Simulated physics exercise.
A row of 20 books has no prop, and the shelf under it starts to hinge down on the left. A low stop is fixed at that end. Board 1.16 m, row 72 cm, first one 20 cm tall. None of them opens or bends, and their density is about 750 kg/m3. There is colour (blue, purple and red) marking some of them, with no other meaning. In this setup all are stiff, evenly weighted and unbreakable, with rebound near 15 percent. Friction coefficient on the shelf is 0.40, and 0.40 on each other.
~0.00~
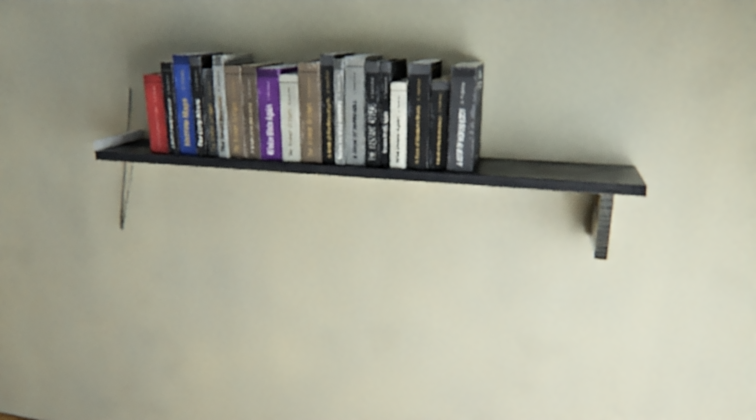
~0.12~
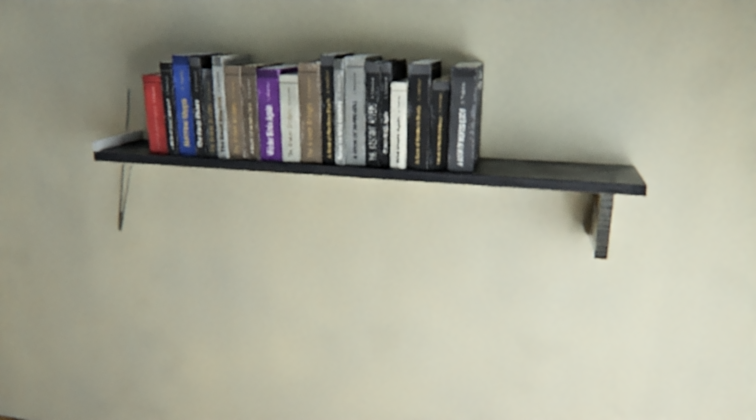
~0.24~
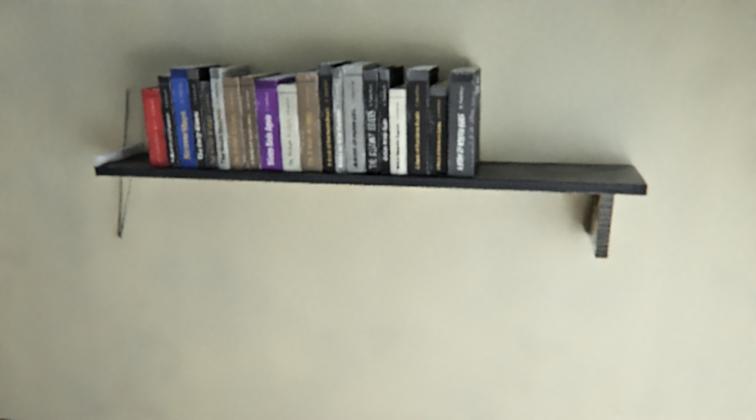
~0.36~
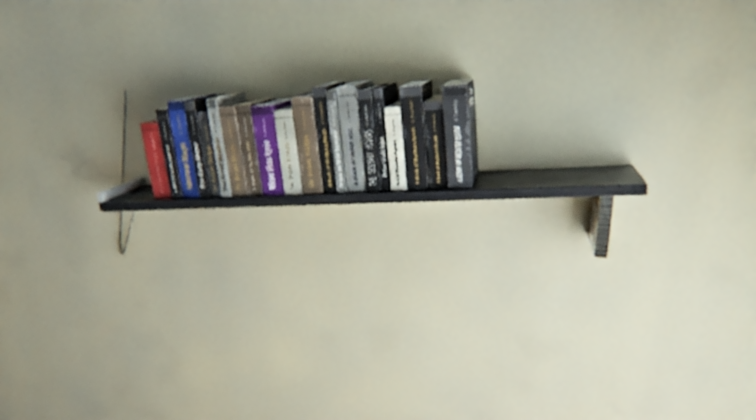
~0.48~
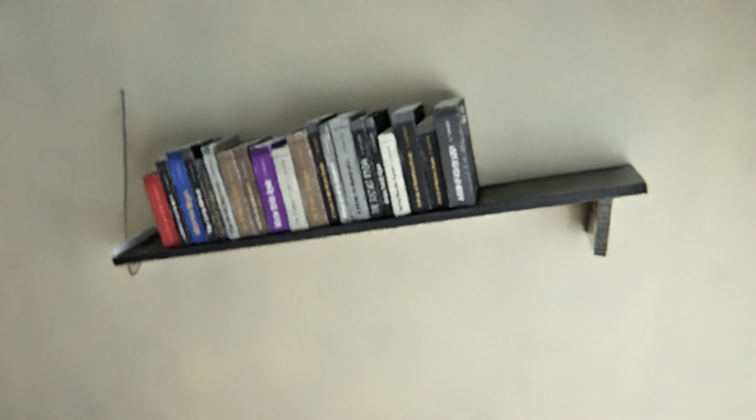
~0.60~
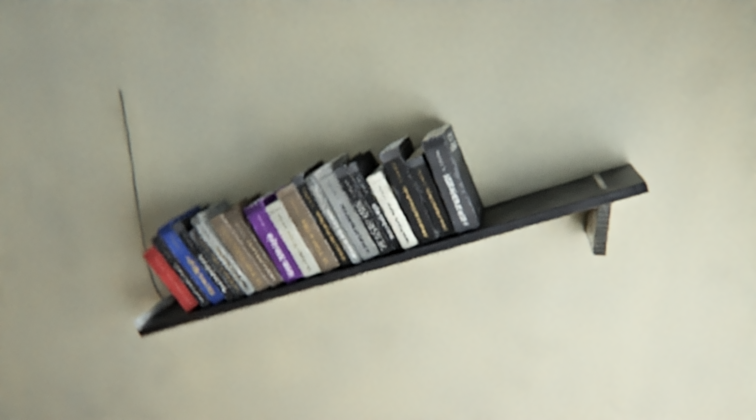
A dark wall shelf holding a row of books sank lower and lower at its left end, its right end staying up, and the books came to lean over toward the left.
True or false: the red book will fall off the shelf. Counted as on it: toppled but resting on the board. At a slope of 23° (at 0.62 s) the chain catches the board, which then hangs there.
True.
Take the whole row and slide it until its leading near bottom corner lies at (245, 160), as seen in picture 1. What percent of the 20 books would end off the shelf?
In that case 0 per cent.
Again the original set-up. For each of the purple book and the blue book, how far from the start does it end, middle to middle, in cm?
Purple shifts 40 cm and blue shifts 50 cm.
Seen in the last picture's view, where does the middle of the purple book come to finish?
Near (235, 265).
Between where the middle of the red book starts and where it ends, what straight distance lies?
About 100 cm from where it started.
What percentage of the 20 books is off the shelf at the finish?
Near 5 per cent.
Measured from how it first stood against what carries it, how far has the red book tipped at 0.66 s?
Some 30 degrees.
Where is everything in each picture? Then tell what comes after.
In the first frame (places mark the middle of the side facing us; the camera moves round a little; leans and shifts are taken against what carries them), shelf's free end (106, 156) slope 0°; red book (156, 115); blue book (185, 106); purple book (270, 115); nothing disturbed.
Shelf's free end (105, 157) slope 0°; red book (155, 115), in the second frame.
Shelf's free end (106, 172) slope 2°; red book (155, 128), in the third frame.
Shelf's free end (111, 207) slope 6°; red book (156, 161), in the fourth frame.
Shelf's free end (123, 261) slope 12°; red book (162, 211), in the fifth frame.
Shelf's free end (149, 331) slope 21°; red book (171, 279) leaning 16°; blue book (192, 264) leaning 16°; purple book (274, 243) leaning 8°; steepest lean 16°, the book at (222, 256); 19 disturbed, none off the shelf, in the sixth frame.
After 0.66 s, none of the 20 books off the shelf, 20 disturbed; red book leaning 29°; blue book leaning 28°.
After 0.72 s, none of the 20 books off the shelf, 20 disturbed; red book leaning 44°; blue book leaning 41°.
After 1.00 s, none of the 20 books off the shelf, 20 disturbed; red book upside down; blue book leaning 44°.
At rest (1.4 s), 1 of the 20 books off the shelf; red book on its side; blue book leaning 39°; purple book leaning 39°. As the last picture would show them, middles, blue book near (152, 291).
